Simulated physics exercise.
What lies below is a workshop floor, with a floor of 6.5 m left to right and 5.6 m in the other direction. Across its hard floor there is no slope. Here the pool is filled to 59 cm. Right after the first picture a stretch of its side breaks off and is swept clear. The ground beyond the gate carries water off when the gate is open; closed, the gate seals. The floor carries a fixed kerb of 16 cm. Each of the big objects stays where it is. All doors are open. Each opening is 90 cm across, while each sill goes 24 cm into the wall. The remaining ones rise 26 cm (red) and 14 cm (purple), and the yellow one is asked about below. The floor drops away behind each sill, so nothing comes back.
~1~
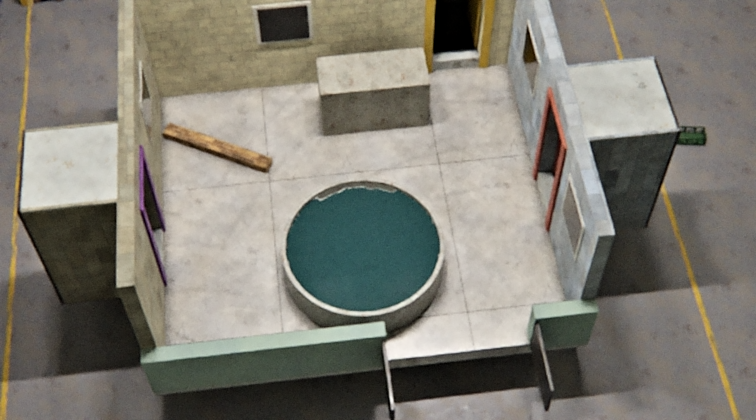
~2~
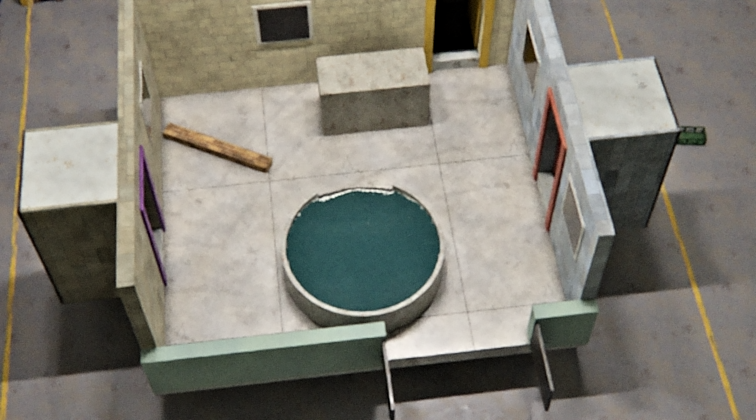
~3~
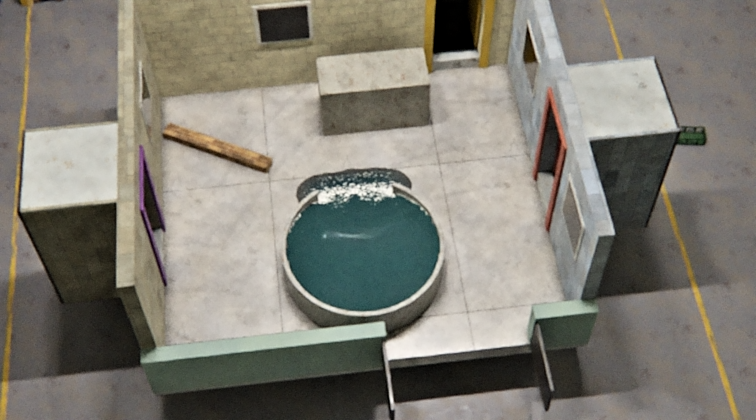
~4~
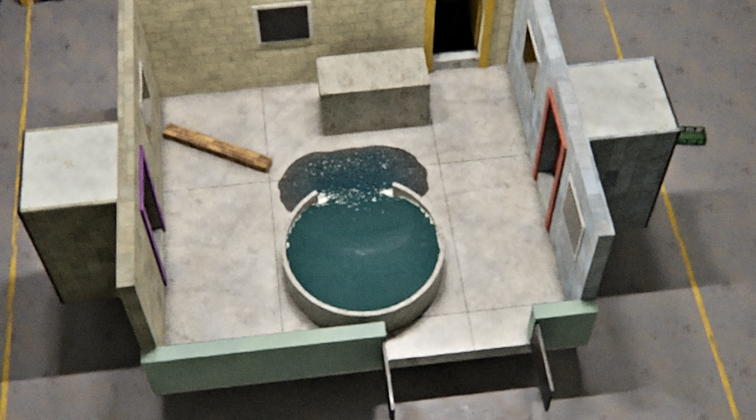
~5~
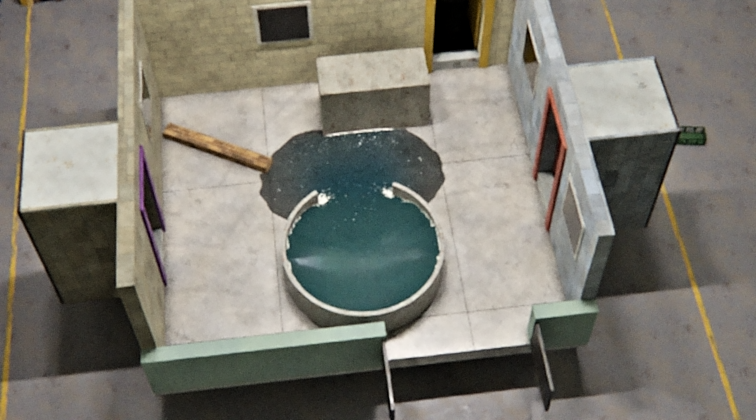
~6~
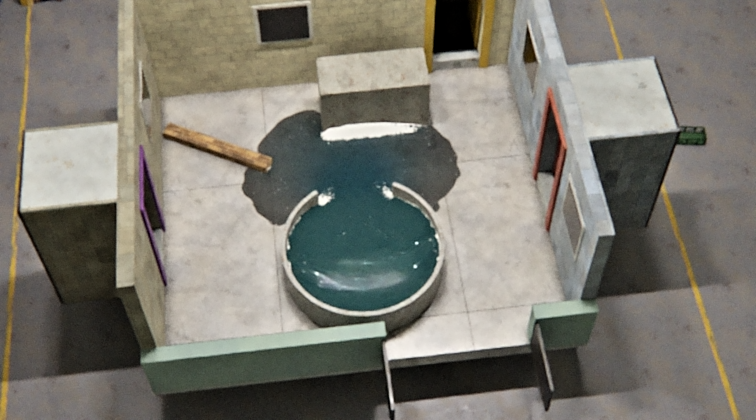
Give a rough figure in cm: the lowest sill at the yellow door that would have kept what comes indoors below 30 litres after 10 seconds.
I would say 9.5 cm.
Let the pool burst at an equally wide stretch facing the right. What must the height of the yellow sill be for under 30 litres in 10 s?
Some 17 centimetres.
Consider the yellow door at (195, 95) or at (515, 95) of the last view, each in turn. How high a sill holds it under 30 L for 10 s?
22 and 11.5 cm.
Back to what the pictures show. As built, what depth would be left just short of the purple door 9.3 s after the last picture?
Lab note: Depth approx. 8.0 cm.
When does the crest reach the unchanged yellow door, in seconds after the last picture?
The level tops out near 6.5 seconds.
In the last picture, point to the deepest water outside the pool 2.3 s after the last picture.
Look close to (161, 105).
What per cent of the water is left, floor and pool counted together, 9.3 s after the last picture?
Around 90 in a hundred parts remain.
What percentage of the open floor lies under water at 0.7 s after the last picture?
I'd say near 25 percent is wet.
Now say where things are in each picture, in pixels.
The first picture shows still water, 59 cm deep, in the pool at (363, 246); the yellow door at (458, 32) is dry.
In the second picture, the front is at a hidden place, 0.3 m from the gap on the far side; 0.3 m2 of floor is wet, 59 cm left at the back.
In the third picture, the gap is on the far side, the front 0.7 m out at (311, 181); the back of the pool holds 59 cm.
In the fourth picture, water pours out on the far side and has run 1.2 m, to (379, 149); about 7 cm deep outside, 59 cm at the back.
In the fifth picture, water pours out on the far side and has run 1.7 m, to (313, 134); about 5 cm deep outside, 59 cm at the back.
In the sixth picture, the gap is on the far side, the front 2.1 m out at (298, 117); the back of the pool holds 59 cm; 1.5 m in a straight line remain to the yellow door at (458, 32).
Then, 0.7 s after the last picture water covers 25 % of the floor, deepest (40 cm) near (354, 141); it has not reached the yellow door.
Then, 2.3 s after the last picture water covers 50 % of the floor, deepest (36 cm) near (161, 105); 6 cm at the yellow door, 0 litres in over its 26 cm sill.
Then, 9.3 s after the last picture water covers 95 % of the floor, deepest (16 cm) near (561, 326); 11 cm at the yellow door, 0 litres in over its 26 cm sill.
At the yellow door as built, the water peaked near 17 cm, 6.5 s after the last picture.
Run again over the same 10 s with other heights there, 50 litres in over 8 cm, 17 litres over 11 cm. The limit of 30 litres is kept from about 9.5 cm up.
